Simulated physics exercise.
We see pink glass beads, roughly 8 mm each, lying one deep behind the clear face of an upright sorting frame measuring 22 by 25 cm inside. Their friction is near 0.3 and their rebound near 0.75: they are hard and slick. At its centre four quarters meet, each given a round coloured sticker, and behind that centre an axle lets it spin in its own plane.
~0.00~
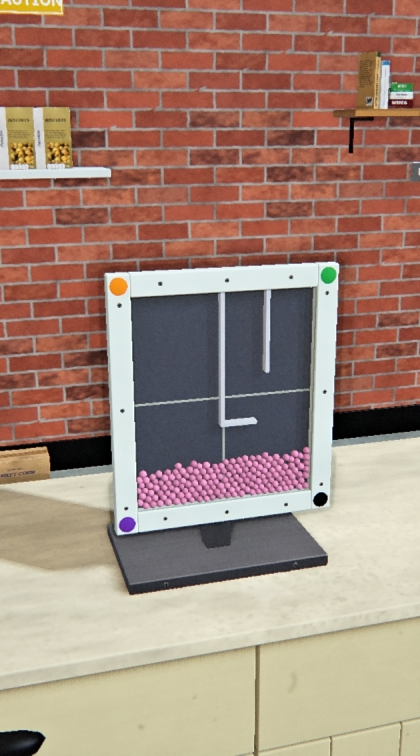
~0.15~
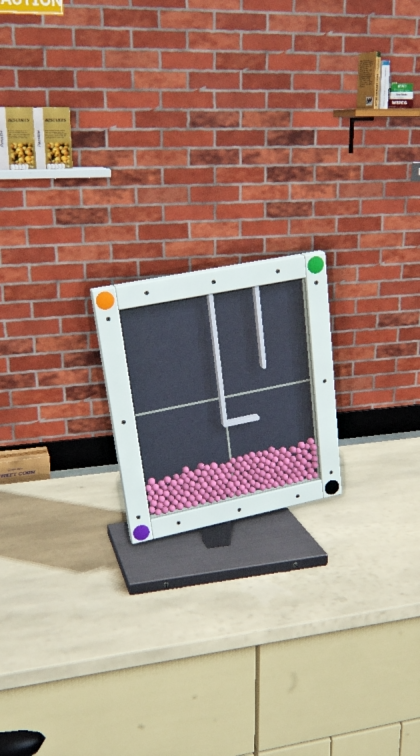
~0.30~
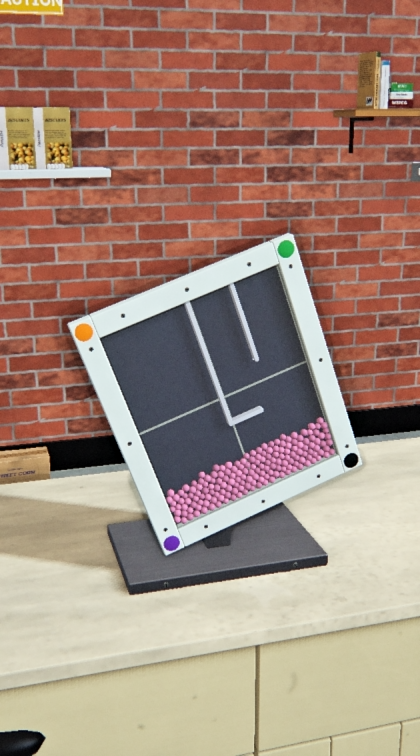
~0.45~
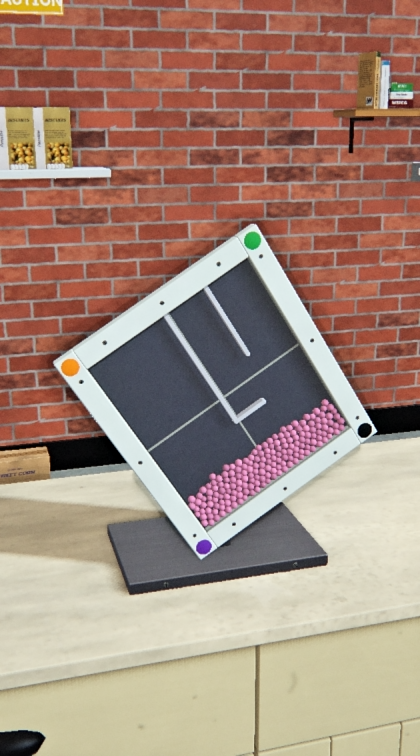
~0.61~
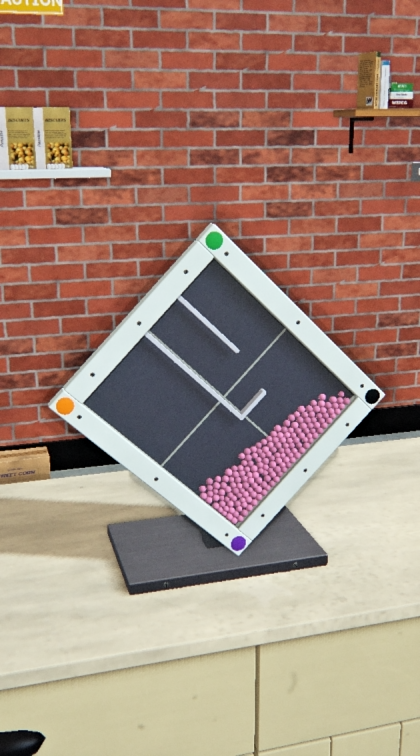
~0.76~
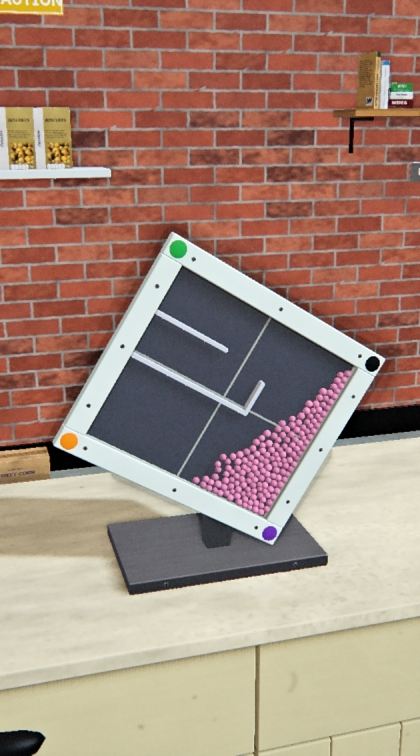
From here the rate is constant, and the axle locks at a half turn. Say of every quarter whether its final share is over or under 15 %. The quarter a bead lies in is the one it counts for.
Green quarter - beneath, purple quarter - beneath, black quarter - beneath, orange quarter - in excess of 15 in a hundred.
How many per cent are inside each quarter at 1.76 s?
Green quarter: 0; purple quarter: 25; black quarter: 0; orange quarter: 75.
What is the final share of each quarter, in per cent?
Green quarter 0%, purple quarter 0%, black quarter 0%, orange quarter 100%.
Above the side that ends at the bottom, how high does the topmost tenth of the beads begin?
That height is around 10 cm.
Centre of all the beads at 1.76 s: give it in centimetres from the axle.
Some 4 cm right and 8 cm below.
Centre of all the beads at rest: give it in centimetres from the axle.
Offset from axle: Approx. 6 cm right, 7 cm below.
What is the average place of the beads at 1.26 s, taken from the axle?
Some 6 cm right and 7 cm below.
After 1.26 s, it has turned 101°, the beads' middle is 6 cm right of and 7 cm below the axle; by quarter, purple 75 %, orange 25 %.
After 1.76 s, it has turned 143°, the beads' middle is 4 cm right of and 8 cm below the axle; by quarter, purple 25 %, orange 75 %.
After 2.27 s, it has turned 180°, the beads' middle is 6 cm right of and 7 cm below the axle; by quarter, orange 100 %.
Settled by 2.7 s, green 0 %, purple 0 %, black 0 %, orange 100 %.
